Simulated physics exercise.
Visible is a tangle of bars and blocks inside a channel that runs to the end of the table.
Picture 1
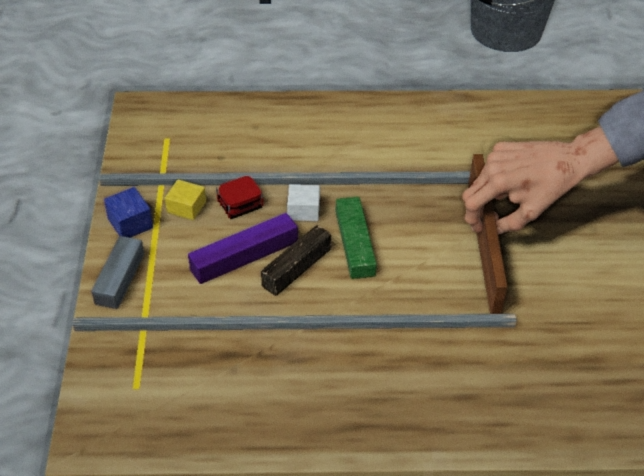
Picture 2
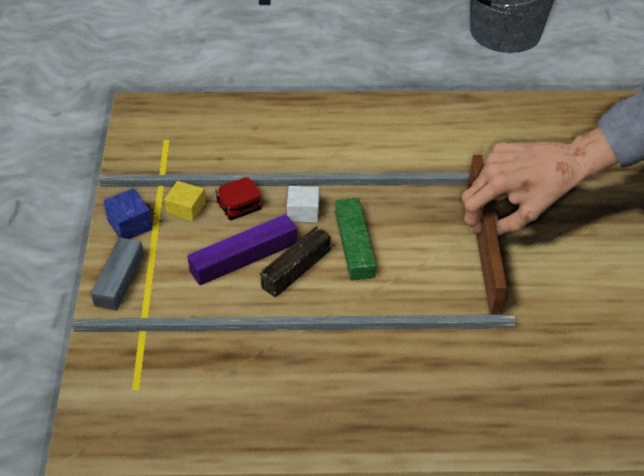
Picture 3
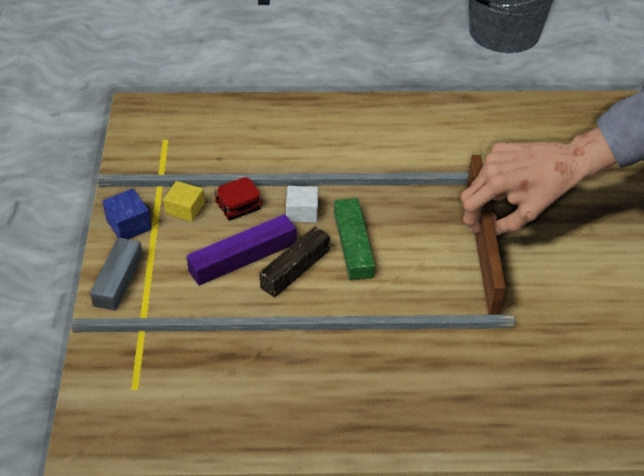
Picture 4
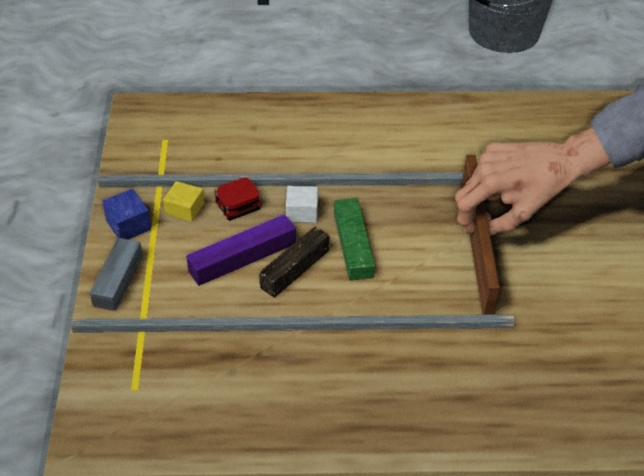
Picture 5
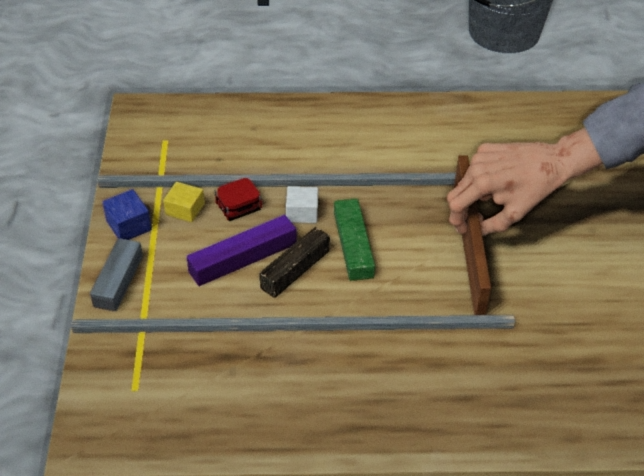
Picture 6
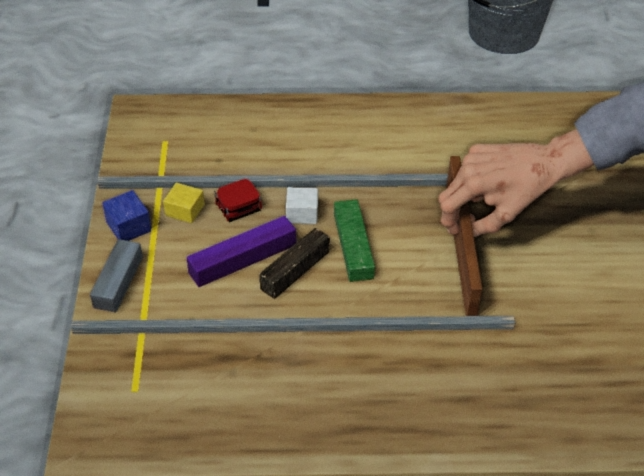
On a wooden table over a mottled grey floor, seen from above at a steady angle, two grey rails form a channel crossed by a yellow tape line. Blue and grey pieces lie at the left, with yellow, red, white, purple, black and green ones to their right. A hand from the right slides a brown board slightly left, touching none of them.
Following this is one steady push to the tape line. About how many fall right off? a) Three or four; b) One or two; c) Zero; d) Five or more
Three or four (a).
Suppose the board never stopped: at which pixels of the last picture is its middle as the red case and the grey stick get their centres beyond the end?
Near (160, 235) in the first case, near (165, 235) in the other.
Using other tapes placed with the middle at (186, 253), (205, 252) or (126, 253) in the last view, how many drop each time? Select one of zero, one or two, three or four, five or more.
The falls would be either one or two; none at all; 5 or more.
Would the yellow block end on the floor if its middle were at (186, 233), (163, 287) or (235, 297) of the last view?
One place at a time, it goes down; then it keeps its place; then it keeps its place.
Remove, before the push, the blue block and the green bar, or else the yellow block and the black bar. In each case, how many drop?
Tally per try: 1 / 2.
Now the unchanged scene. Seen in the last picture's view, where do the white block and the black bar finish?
The white block comes to rest at (120, 200), and the black bar comes to rest at (111, 276).
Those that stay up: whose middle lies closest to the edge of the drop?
It's the purple stick that is foremost.
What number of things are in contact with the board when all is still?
Number: 1.
A little later, none off yet; grey stick at rest near (117, 275); blue block at rest near (127, 217); yellow block at rest near (184, 203).
Next, none off yet; grey stick at rest near (117, 275); blue block at rest near (127, 217); yellow block moving near (177, 203).
Later still, none off yet; grey stick moving near (113, 275); blue block shifted about its own width near (90, 232); yellow block shifted well along near (105, 210).
When it is over, the number that fall off is three or four; down, red case, yellow block, blue block and grey stick.
